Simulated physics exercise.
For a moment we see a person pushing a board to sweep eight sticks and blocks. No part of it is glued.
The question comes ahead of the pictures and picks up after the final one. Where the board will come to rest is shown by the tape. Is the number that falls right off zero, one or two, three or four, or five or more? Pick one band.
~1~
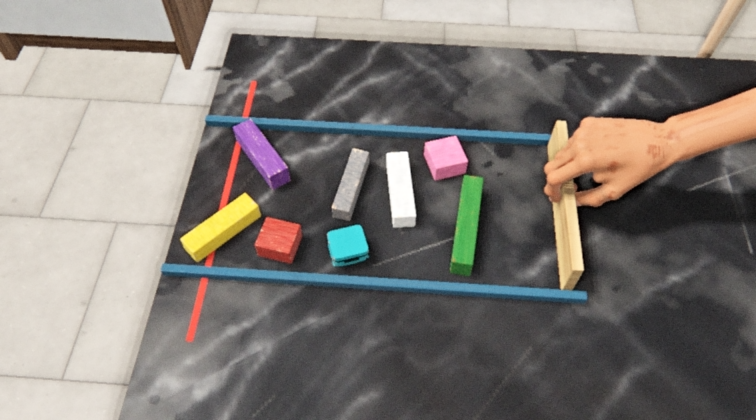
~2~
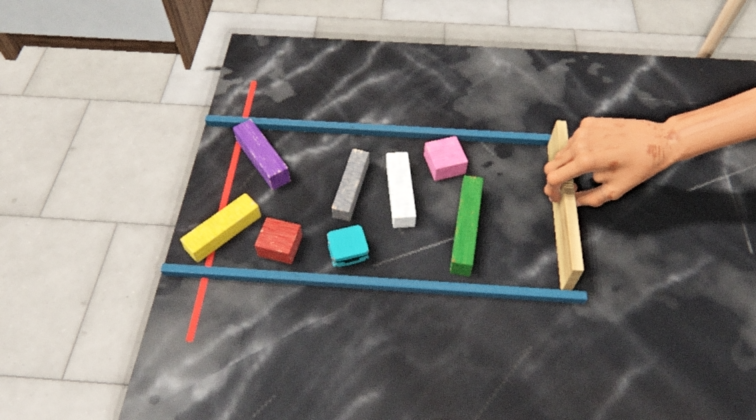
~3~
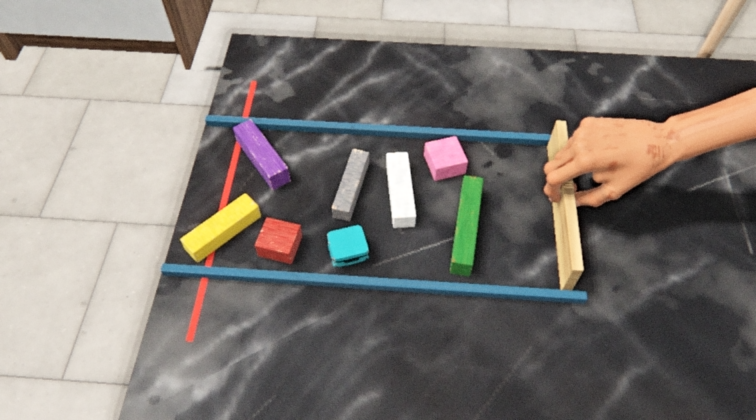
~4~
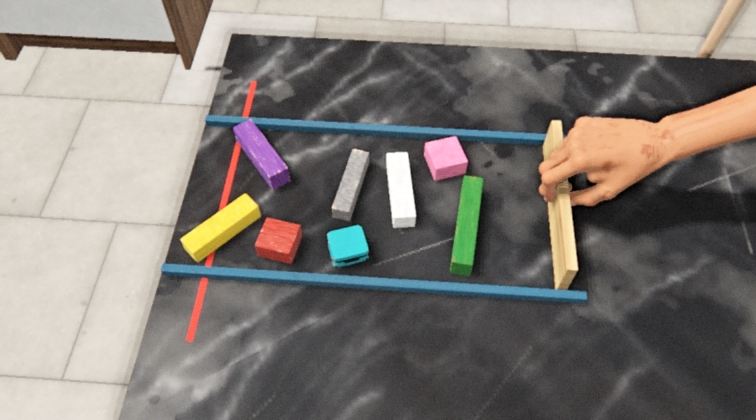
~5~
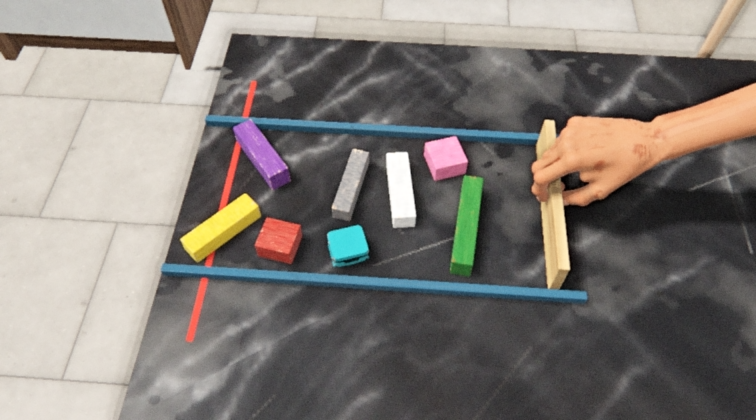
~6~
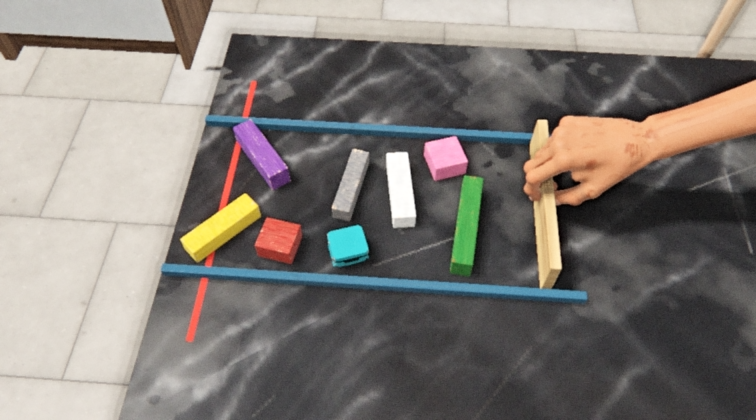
It is three or four.
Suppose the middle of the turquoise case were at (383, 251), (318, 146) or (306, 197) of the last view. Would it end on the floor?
At each spot in turn it holds steady, topples down and topples down.
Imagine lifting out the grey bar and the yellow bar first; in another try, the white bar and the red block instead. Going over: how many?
First 2, then 2.
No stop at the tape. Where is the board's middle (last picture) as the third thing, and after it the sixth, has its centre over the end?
At (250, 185) for the third, at (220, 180) for the sixth.
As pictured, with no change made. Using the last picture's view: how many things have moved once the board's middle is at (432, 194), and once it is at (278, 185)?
At first I count 3, and then 8.
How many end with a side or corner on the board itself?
Total: 2.
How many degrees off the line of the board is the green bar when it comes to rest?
It measures close to 0 degrees.
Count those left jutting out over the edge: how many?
2 overhanging.
Early on, none off yet; yellow bar at rest near (222, 227); purple bar at rest near (262, 154); red block at rest near (279, 241).
Finally, the number that fall off is three or four; lost, grey bar, red block, purple bar and yellow bar.
